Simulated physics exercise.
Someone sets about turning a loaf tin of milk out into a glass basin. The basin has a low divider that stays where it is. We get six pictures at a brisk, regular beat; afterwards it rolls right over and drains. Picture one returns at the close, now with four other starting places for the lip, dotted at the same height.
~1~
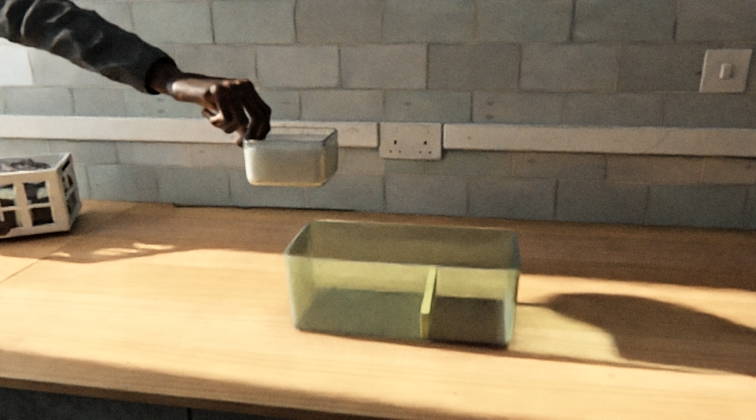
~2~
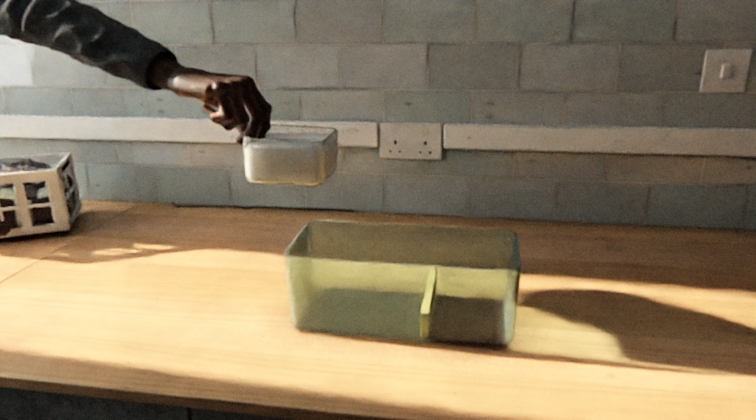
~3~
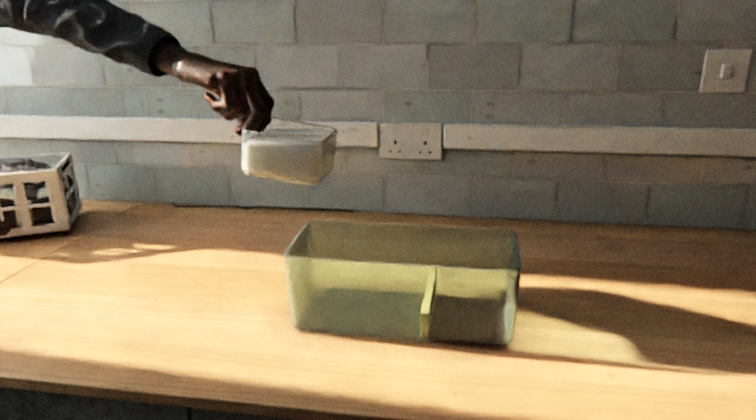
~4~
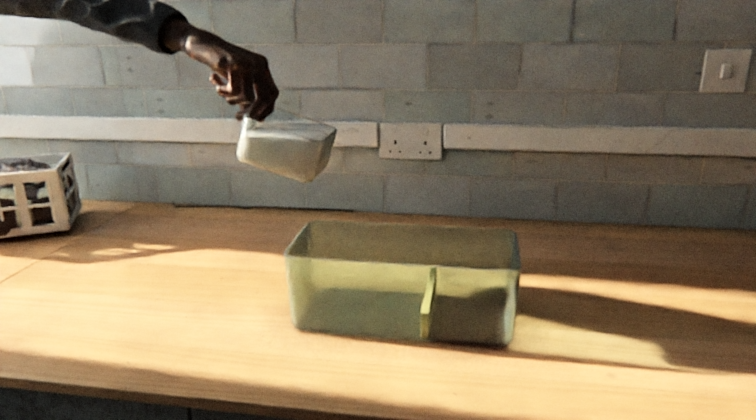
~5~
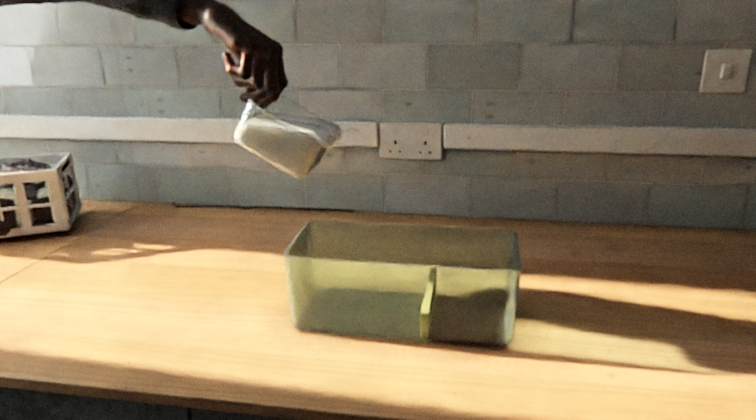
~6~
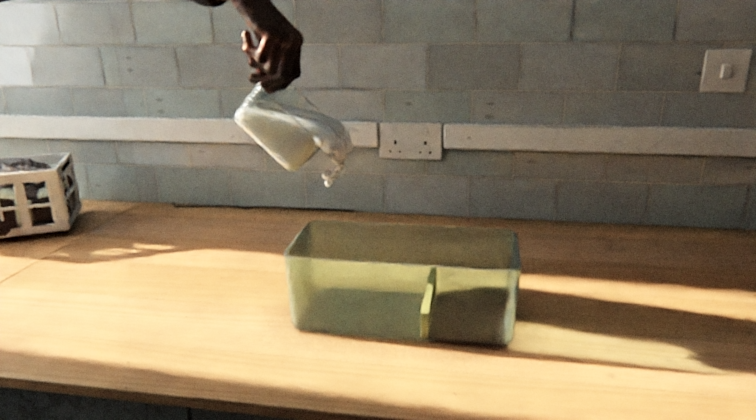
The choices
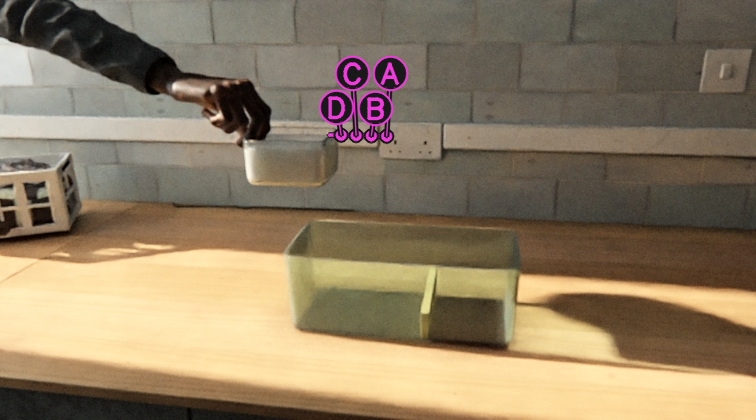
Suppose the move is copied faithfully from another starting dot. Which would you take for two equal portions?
D works best here.
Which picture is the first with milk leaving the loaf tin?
Picture 4.
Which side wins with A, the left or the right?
The right one.
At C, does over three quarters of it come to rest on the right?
No, it does not.
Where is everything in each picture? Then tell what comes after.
Upright, lip at (329, 135); basin from (293, 326) to (513, 344); top of the wall at (429, 289); nothing has left yet, in the first picture.
Tipped about 2°, lip at (329, 135); nothing has left yet, in the second picture.
Tipped about 8°, lip at (329, 135); nothing has left yet, in the third picture.
Tipped about 17°, lip at (329, 135); milk is over the lip, down to (329, 135), in the fourth picture.
Tipped about 29°, lip at (329, 135); milk is over the lip, down to (333, 142), in the fifth picture.
Tipped about 43°, lip at (329, 135); milk is over the lip, down to (333, 179), in the sixth picture.
In magenta, A at (386, 136); B at (371, 135); C at (356, 135); D at (341, 135).
With A, about 11 % ends left of the wall and 87 % right of it.
With B, about 20 % ends left of the wall and 77 % right of it; 3 % is lost outside.
With C, about 33 % ends left of the wall and 65 % right of it.
With D, about 52 % ends left of the wall and 46 % right of it.
